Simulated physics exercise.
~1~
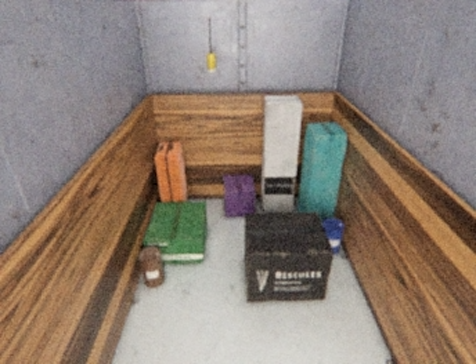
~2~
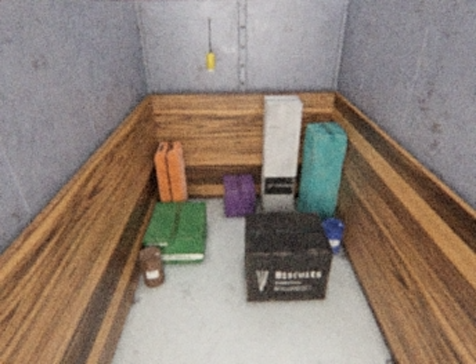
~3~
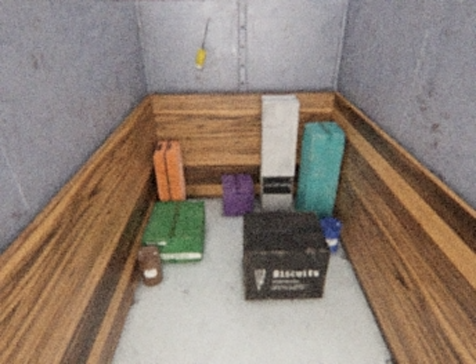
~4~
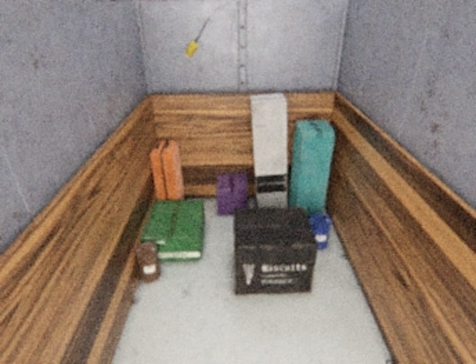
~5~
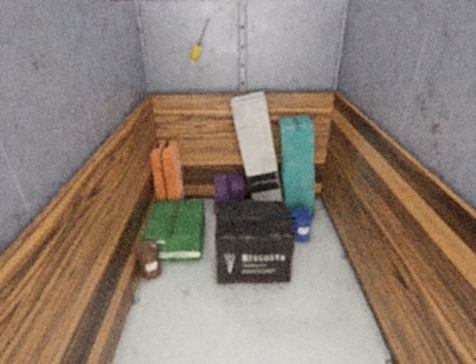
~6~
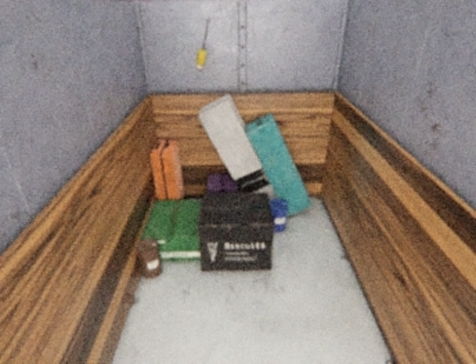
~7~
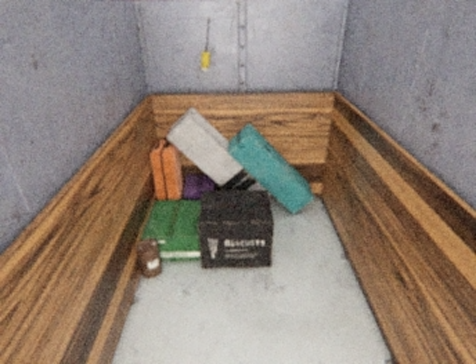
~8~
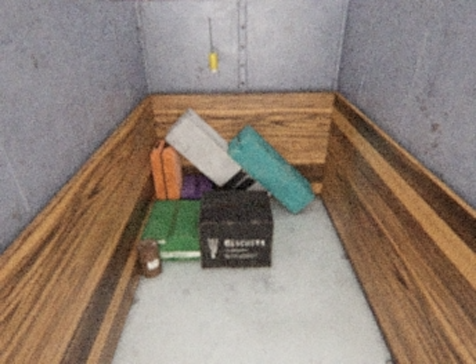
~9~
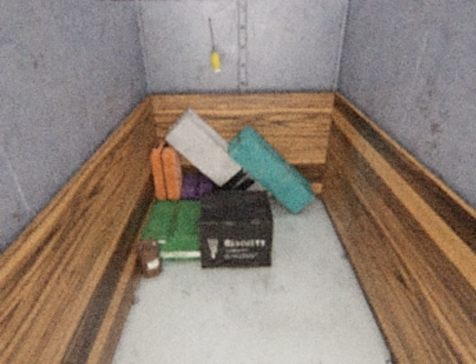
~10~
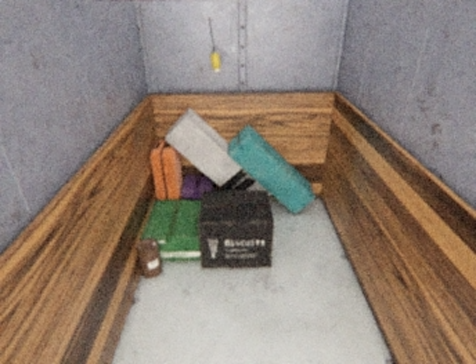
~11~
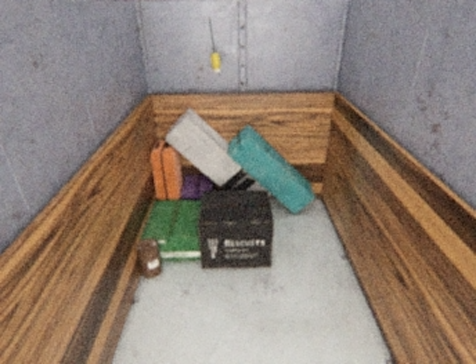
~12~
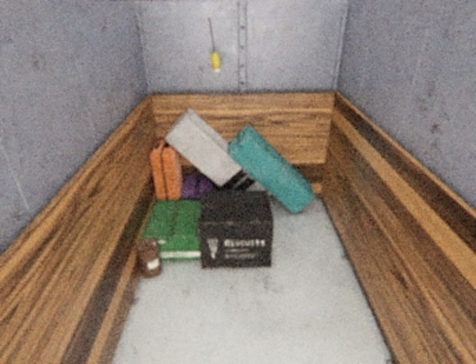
A yellow-handled tool hangs on the front wall of a van's load bay, seen from the rear, and sways as the load below starts to shift. Tall white and turquoise boxes stand at the back right, near a blue canister and a black box, with purple, orange, green and brown items to the left. The black box, canister and tall boxes slide left, and the purple box shifts too. The white box tips left, then the turquoise one follows. Both end leaning steeply behind the black box, the canister hidden, while the green box stays put.
